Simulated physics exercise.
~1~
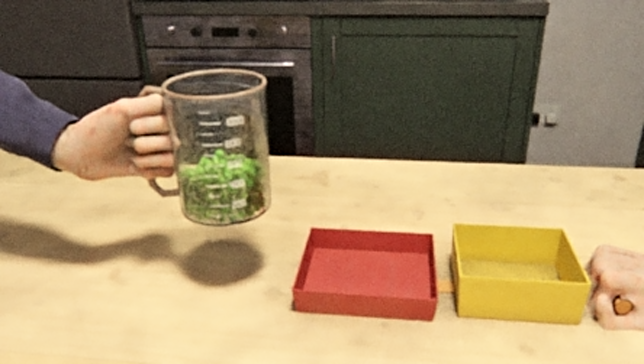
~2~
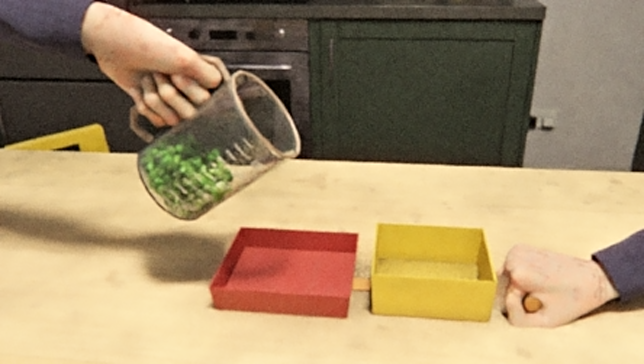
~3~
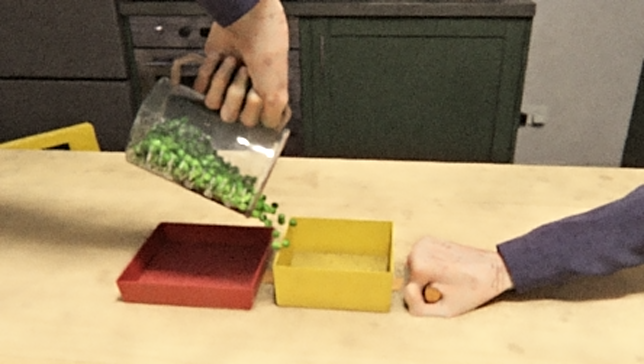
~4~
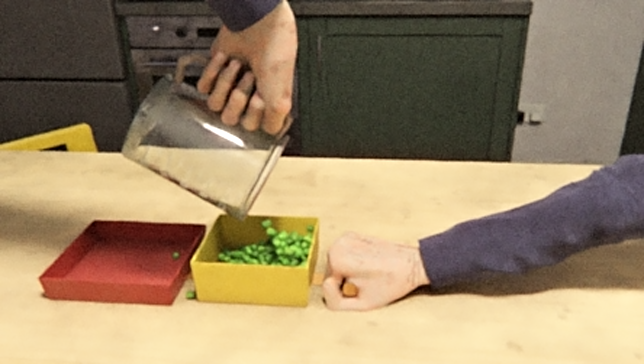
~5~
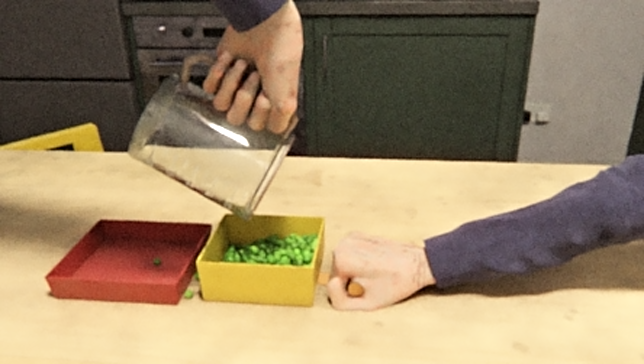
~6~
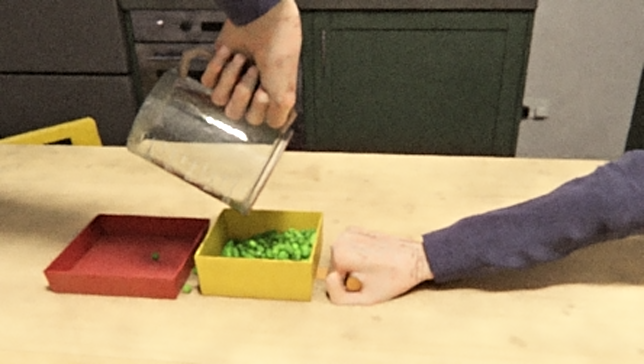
A clear measuring jug of green peas is held by a hand on the left above a pale wooden table, seen from the front in a kitchen with an oven and dark green cabinet behind. On the table sit a red tin and, to its right, a yellow tin, joined by a strip, with another hand beside them. That hand slides the pair left while the jug tips over. Peas begin spilling near the gap between the tins, then pour into the yellow one. The tins stop, the jug stays tilted and empty, and nearly all the peas rest in the yellow tin.
